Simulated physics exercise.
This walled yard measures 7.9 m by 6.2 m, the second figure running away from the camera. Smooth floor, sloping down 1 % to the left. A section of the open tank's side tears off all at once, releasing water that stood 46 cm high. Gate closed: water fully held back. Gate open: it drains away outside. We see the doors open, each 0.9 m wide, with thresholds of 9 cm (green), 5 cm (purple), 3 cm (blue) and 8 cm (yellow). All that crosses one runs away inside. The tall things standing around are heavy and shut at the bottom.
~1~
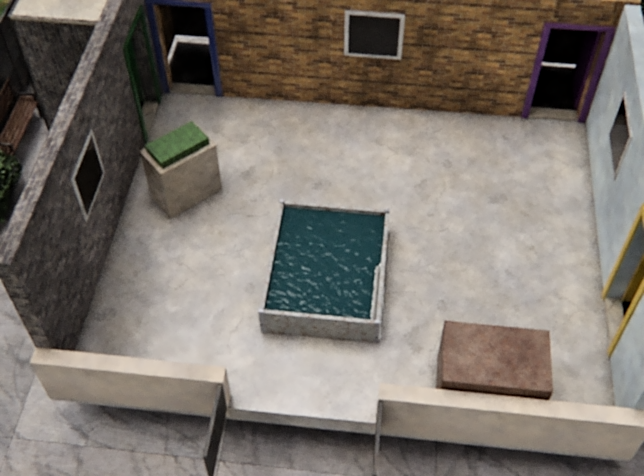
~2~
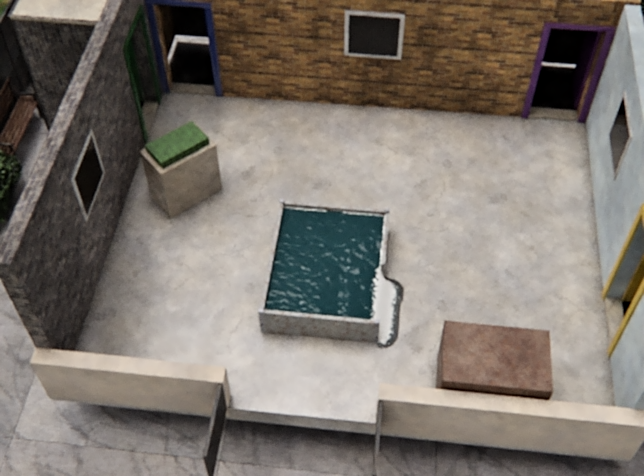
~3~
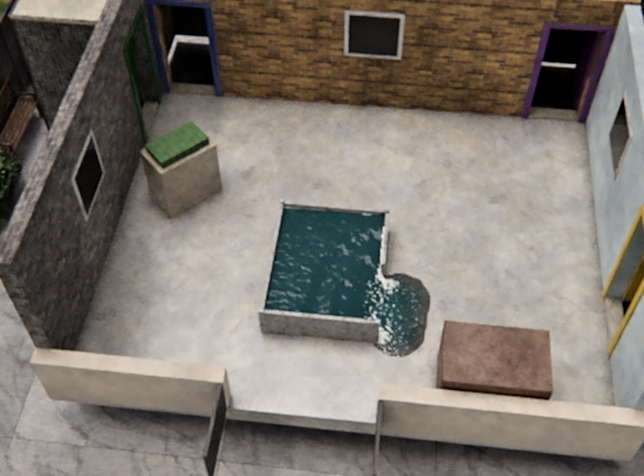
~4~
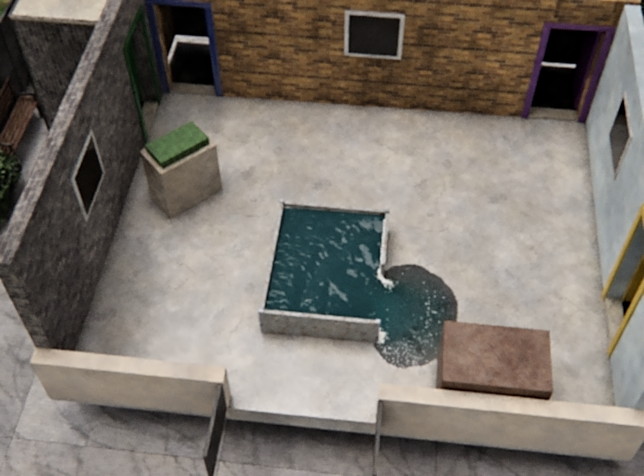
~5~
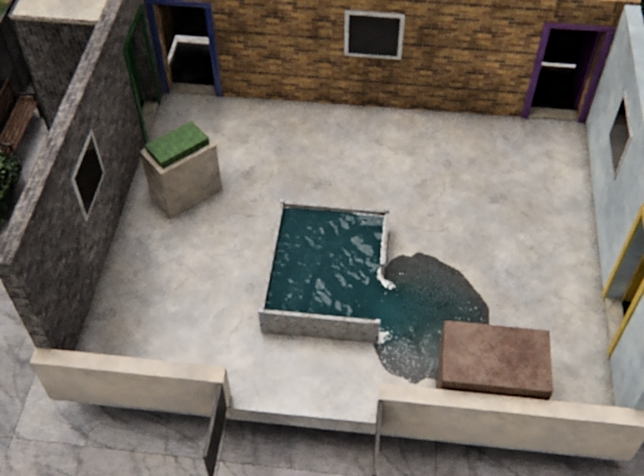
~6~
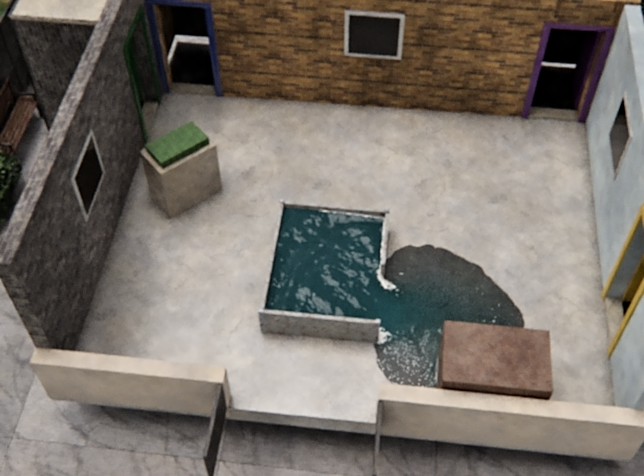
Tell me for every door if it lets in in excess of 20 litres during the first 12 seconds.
At the green door the inflow will be within bounds. At the purple door the inflow will be out of bounds. At the blue door the inflow will be within bounds. At the yellow door the inflow will be out of bounds.
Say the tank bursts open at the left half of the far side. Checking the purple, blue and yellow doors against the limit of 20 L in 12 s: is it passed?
Door by door - purple: Within bounds, blue: Out of bounds, yellow: Within bounds.
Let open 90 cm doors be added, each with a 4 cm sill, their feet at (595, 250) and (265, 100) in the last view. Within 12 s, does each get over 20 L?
The first door gets there and the second falls short.
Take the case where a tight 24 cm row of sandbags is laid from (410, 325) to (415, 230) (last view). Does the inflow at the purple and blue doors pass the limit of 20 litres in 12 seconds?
Doors: Purple stays under / blue stays under.
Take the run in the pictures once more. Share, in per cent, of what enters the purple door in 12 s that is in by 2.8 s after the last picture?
Some 0 per cent by then.
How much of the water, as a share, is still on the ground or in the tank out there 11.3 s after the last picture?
Remaining: Roughly 84 %.
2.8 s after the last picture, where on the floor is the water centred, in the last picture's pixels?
Roughly (418, 297) in the last picture.
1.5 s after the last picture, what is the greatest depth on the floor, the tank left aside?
Up to near 22 cm.
Then, 0.7 s after the last picture water covers 15 % of the floor and is deepest (27 cm) near (382, 321); green door not reached, purple door not reached, blue door not reached, yellow door 9 cm at the sill, 0 L in.
Then, 1.5 s after the last picture water covers 20 % of the floor and is deepest (22 cm) near (425, 412); green door not reached, purple door not reached, blue door not reached, yellow door 21 cm at the sill, 22 L in.
Then, 2.8 s after the last picture water covers 30 % of the floor and is deepest (16 cm) near (598, 331); green door not reached, purple door not reached, blue door not reached, yellow door 17 cm at the sill, 100 L in.
Then, 6.3 s after the last picture water covers 50 % of the floor and is deepest (10 cm) near (529, 422); green door not reached, purple door 9 cm at the sill, 24 L in, blue door not reached, yellow door 9 cm at the sill, 156 L in.
Then, 11.3 s after the last picture water covers 85 % of the floor and is deepest (8 cm) near (159, 105); green door 7 cm at the sill, 0 L in, purple door 5 cm at the sill, 40 L in, blue door 2 cm at the sill, 0 L in, yellow door 3 cm at the sill, 157 L in.
